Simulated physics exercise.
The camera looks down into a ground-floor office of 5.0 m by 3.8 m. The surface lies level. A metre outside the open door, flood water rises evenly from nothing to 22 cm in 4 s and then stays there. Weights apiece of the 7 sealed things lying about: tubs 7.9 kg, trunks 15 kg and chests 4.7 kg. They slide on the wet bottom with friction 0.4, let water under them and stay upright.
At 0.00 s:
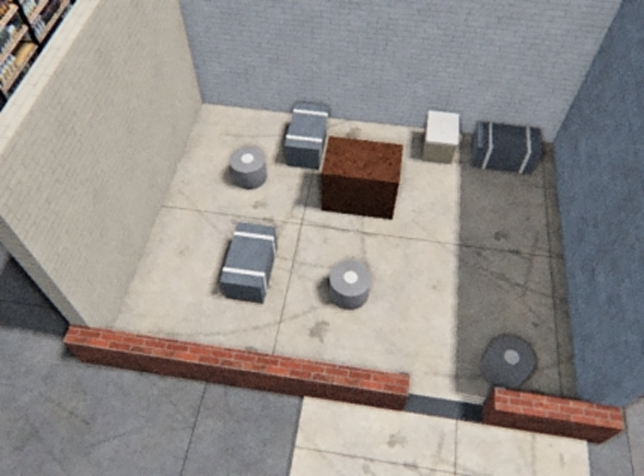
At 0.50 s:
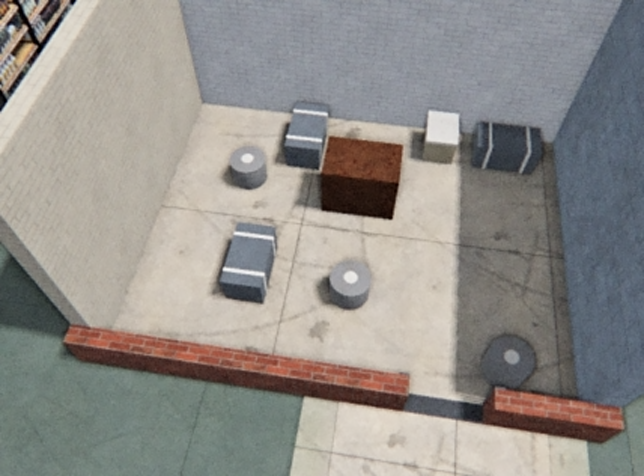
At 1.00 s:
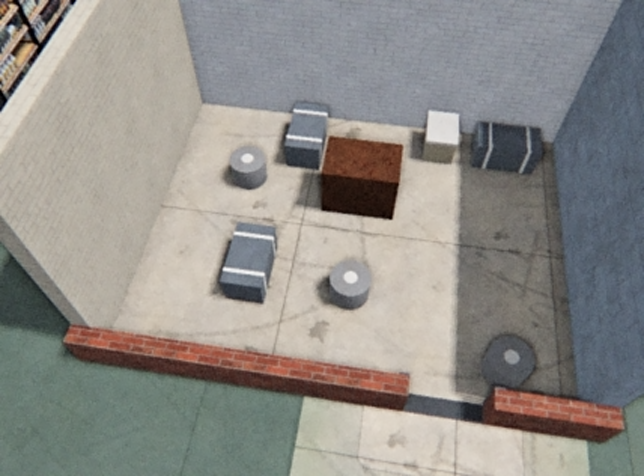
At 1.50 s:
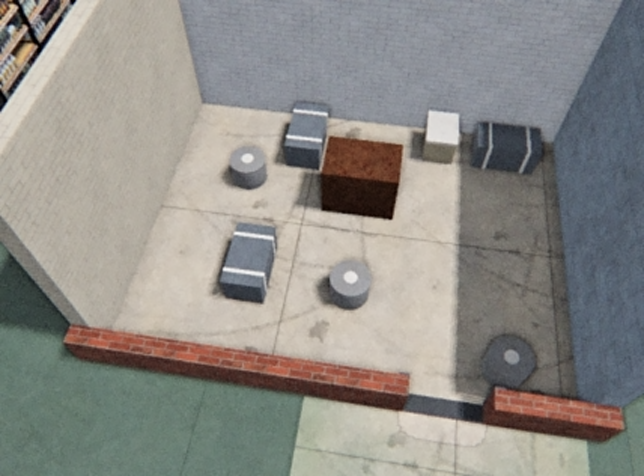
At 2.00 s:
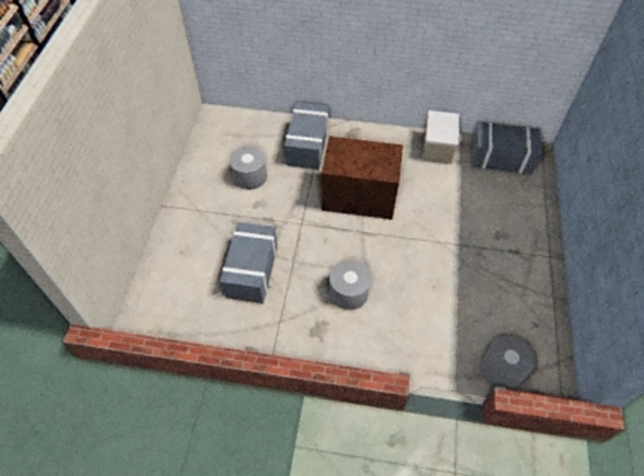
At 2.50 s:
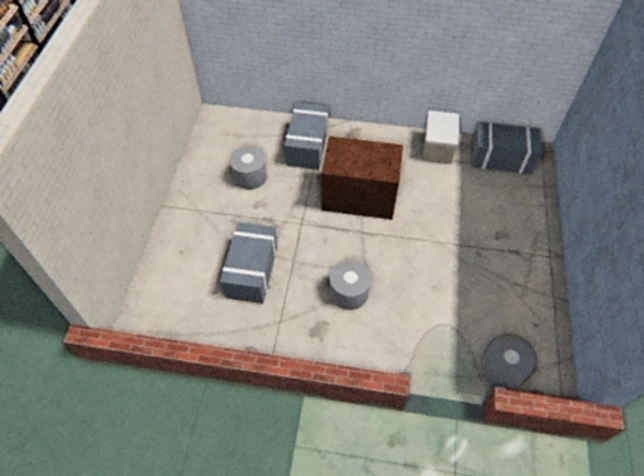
Greenish water spreads outside the low brick wall and slips through the gap onto the floor.
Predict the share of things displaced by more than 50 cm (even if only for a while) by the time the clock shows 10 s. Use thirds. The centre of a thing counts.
Share: Not even a third.
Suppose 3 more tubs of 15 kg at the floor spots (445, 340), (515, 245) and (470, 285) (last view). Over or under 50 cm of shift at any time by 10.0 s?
In that order: Past it, past it, past it.
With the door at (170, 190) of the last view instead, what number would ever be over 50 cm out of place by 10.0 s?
In that case 5 of them.
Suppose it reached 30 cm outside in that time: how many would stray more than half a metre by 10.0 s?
Then 6.
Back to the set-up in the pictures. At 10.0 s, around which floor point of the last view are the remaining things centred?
At about (338, 217).
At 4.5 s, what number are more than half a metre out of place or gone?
By then 0.
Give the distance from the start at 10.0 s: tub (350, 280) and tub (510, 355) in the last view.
In turn: 30 cm, 30 cm.
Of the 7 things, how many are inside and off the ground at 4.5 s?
0 of them.
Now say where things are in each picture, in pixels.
In the first picture, a tub at (247, 159), on the bottom; a trunk at (510, 137), on the bottom; water covers 0.0 m2; 0 of 7 have shifted.
In the second picture, a tub at (247, 159) rests on the ground; a trunk at (510, 137) rests on the ground; 0.0 m2 under water; 0 of 7 have shifted.
In the third picture, a tub at (247, 159) rests on the ground; a trunk at (510, 137) rests on the ground; 0.0 m2 under water; 0 of 7 have shifted.
In the fourth picture, a tub at (247, 159) rests on the ground; a trunk at (510, 137) rests on the ground; water covers 0.0 m2; 0 of 7 have shifted.
In the fifth picture, a tub at (247, 159), on the bottom; a trunk at (510, 137) rests on the ground; water covers 0.0 m2; 0 of 7 have shifted.
In the sixth picture, a tub at (247, 159) rests on the ground; a trunk at (510, 137), on the bottom; 0.5 m2 under water; 0 of 7 have shifted.
After 3.5 s 0 of 7 are over 50 cm from their spots; 0 afloat.
After 4.5 s 0 of 7 are over 50 cm from their spots; 0 afloat.
After 7.0 s 0 of 7 are over 50 cm from their spots; 2 afloat.
After 10.0 s 2 of 7 are over 50 cm from their spots, and 2 have been at some point; 2 afloat.
